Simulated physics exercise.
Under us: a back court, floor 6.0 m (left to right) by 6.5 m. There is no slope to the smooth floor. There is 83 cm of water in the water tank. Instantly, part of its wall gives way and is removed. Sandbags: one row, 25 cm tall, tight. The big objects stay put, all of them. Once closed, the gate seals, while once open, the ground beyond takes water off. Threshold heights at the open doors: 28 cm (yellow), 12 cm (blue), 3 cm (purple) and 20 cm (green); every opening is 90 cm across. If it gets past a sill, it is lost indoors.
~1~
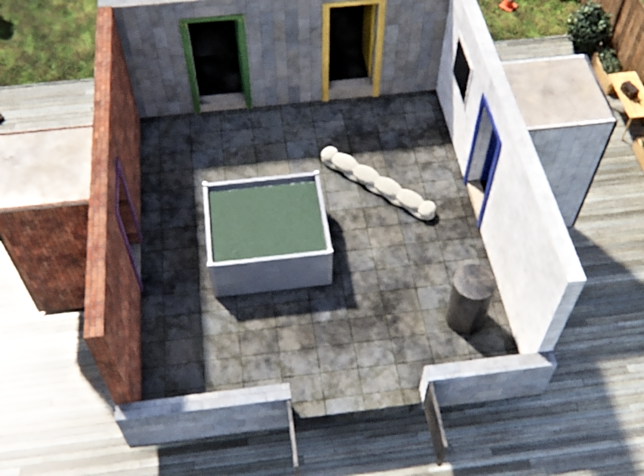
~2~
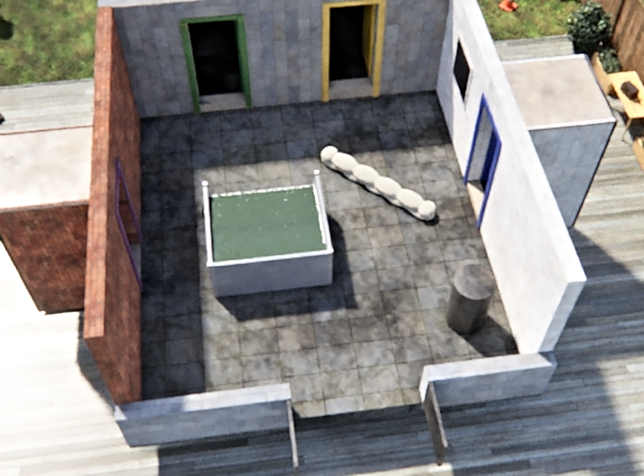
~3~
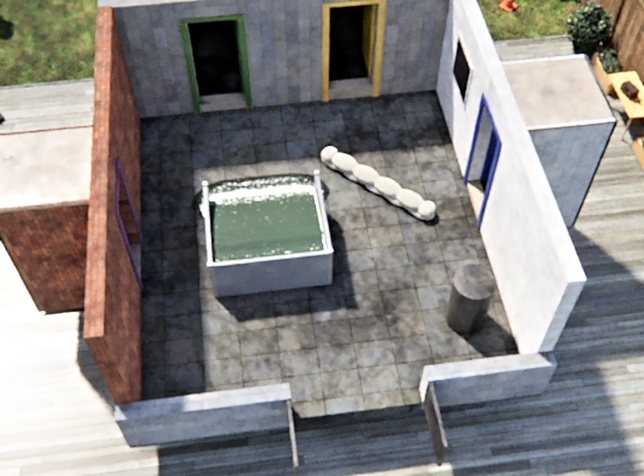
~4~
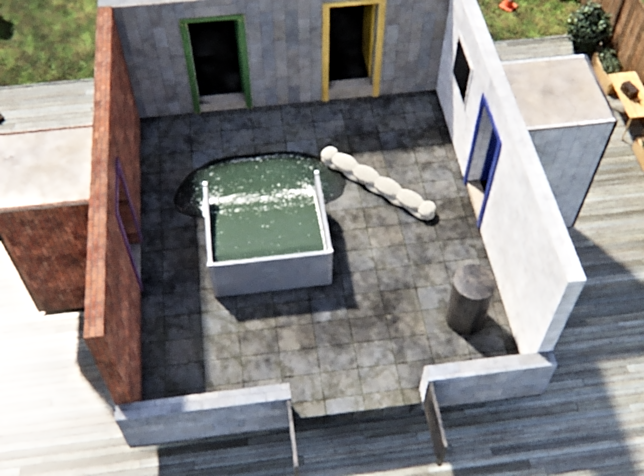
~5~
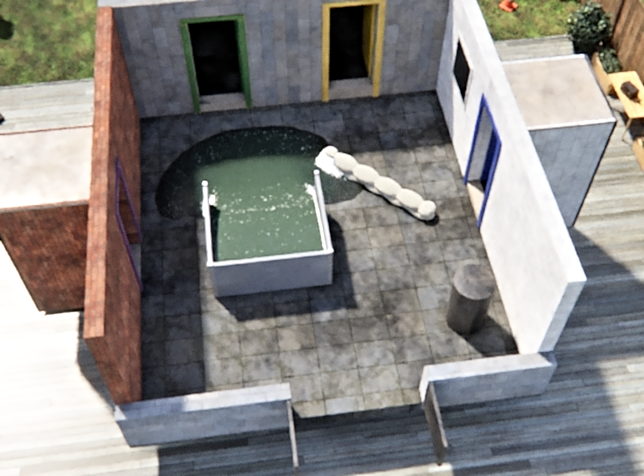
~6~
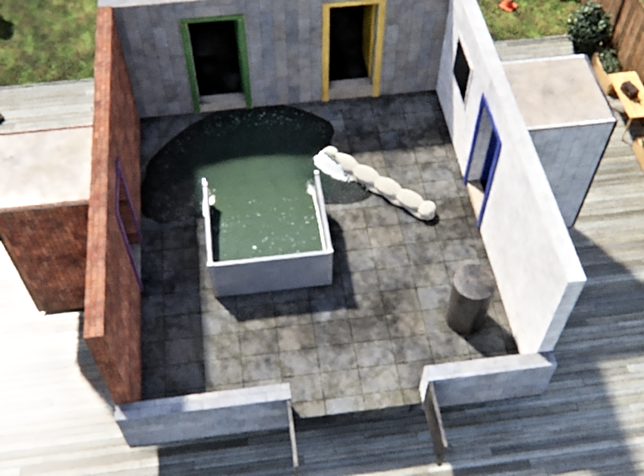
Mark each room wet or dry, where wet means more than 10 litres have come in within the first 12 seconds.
Yellow door - dry, blue door - dry, purple door - wet, green door - wet.
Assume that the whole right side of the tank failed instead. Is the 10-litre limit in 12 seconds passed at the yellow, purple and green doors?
Yellow falls short; purple exceeds; green falls short.
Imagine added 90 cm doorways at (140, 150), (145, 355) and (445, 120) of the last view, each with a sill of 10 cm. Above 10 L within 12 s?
In sequence the answers are more than that, less than that and more than that.
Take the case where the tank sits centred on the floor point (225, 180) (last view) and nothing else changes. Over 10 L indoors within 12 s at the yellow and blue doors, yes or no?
Yellow door held, blue door held.
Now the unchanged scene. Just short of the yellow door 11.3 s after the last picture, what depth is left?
Roughly 4.0 centimetres.
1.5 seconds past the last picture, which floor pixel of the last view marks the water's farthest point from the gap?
Near (429, 95).
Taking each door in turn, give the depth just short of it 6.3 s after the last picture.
Depths in cm: Yellow 8, blue 9, purple 5, green 6.
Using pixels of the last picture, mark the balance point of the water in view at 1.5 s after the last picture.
Its balance point sits around (259, 169).
Then, 0.7 s after the last picture water covers 30 % of the floor and is deepest (44 cm) near (260, 111); yellow door 15 cm at the sill, 0 L in, blue door not reached, purple door not reached, green door 42 cm at the sill, 75 L in.
Then, 1.5 s after the last picture water covers 40 % of the floor and is deepest (40 cm) near (141, 123); yellow door 18 cm at the sill, 0 L in, blue door not reached, purple door not reached, green door 34 cm at the sill, 164 L in.
Then, 2.8 s after the last picture water covers 50 % of the floor and is deepest (23 cm) near (422, 102); yellow door 11 cm at the sill, 0 L in, blue door 6 cm at the sill, 0 L in, purple door 6 cm at the sill, 0 L in, green door 18 cm at the sill, 202 L in.
Then, 6.3 s after the last picture water covers 90 % of the floor and is deepest (15 cm) near (457, 293); yellow door 8 cm at the sill, 0 L in, blue door 9 cm at the sill, 2 L in, purple door 5 cm at the sill, 17 L in, green door 6 cm at the sill, 204 L in.
Then, 11.3 s after the last picture water covers 95 % of the floor and is deepest (8 cm) near (143, 423); yellow door 4 cm at the sill, 0 L in, blue door 5 cm at the sill, 3 L in, purple door 5 cm at the sill, 24 L in, green door 4 cm at the sill, 204 L in.
